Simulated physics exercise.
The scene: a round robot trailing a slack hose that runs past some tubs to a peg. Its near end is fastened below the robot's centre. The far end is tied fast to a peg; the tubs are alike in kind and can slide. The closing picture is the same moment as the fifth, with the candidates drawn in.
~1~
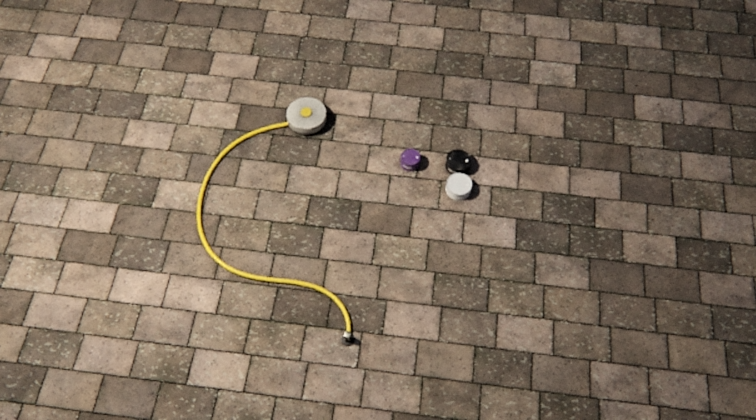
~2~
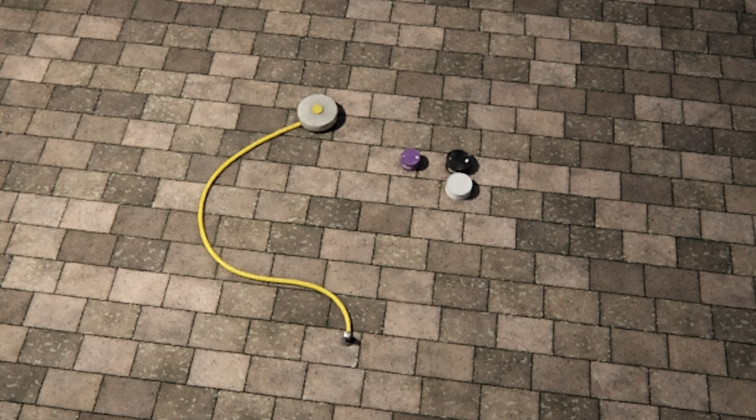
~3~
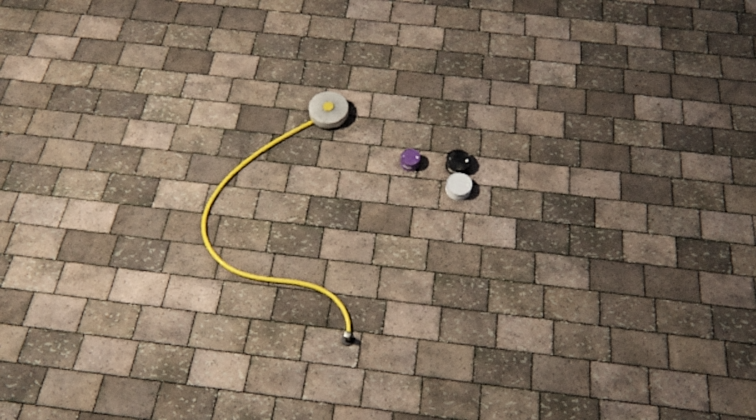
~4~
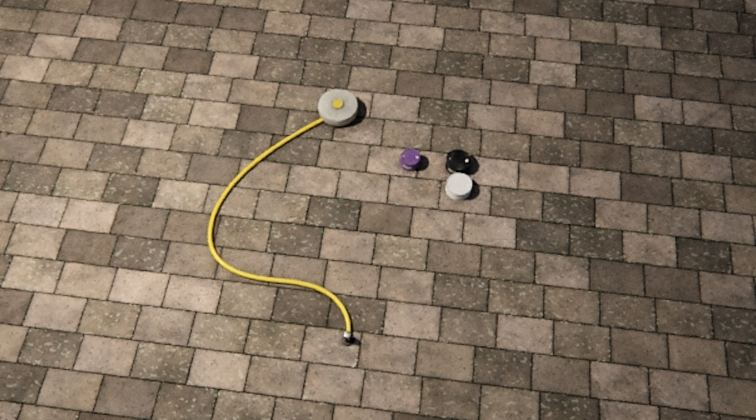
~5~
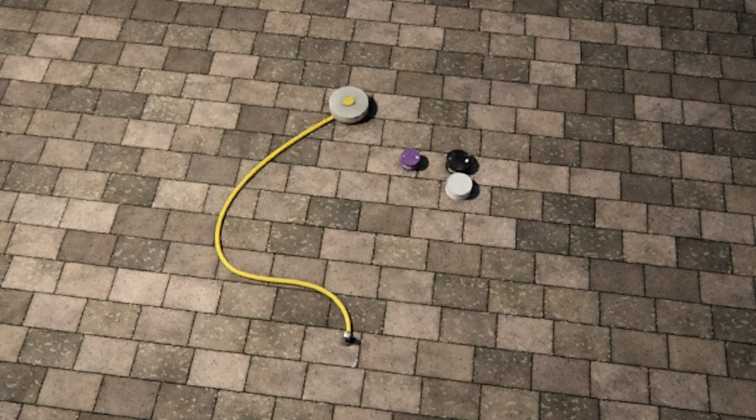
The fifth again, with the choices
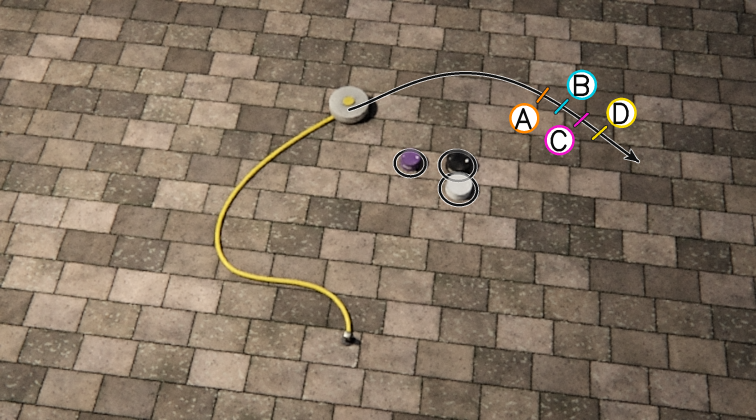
The clip opens on a paved surface where a yellow cord curves from a small peg up to a round, pale grey robot, with purple, black and white tubs to its right. The robot glides steadily right and slightly upward, drawing the cord's upper curve straighter, while the three tubs stay still.
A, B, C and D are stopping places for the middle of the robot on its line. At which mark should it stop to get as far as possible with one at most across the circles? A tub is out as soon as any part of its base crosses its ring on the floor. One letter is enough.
No farther than D.
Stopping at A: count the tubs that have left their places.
The count is none.
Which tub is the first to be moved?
Purple.
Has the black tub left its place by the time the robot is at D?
By then, no.
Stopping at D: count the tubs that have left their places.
By then, one.
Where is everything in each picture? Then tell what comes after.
Black tub (458, 163); purple tub (410, 160); robot (307, 117), in the first frame.
Robot (318, 114); white tub (459, 187), in the second frame.
Robot (329, 111); purple tub (410, 160), in the third frame.
Robot (338, 108); white tub (459, 187), in the fourth frame.
Robot (349, 106); purple tub (410, 160); peg (348, 337); white tub (459, 187), in the fifth frame.
On the copy, A at (543, 95); B at (562, 106); C at (581, 120); D at (599, 133); the route from (349, 110) via (502, 78) to (638, 161).
On D. First, robot (436, 72).
Then, robot (530, 84).
Finally, robot (601, 129); purple tub (428, 173); one over the rings.
By contrast, A is within the limit but short; B is within the limit but short; C is within the limit but short.
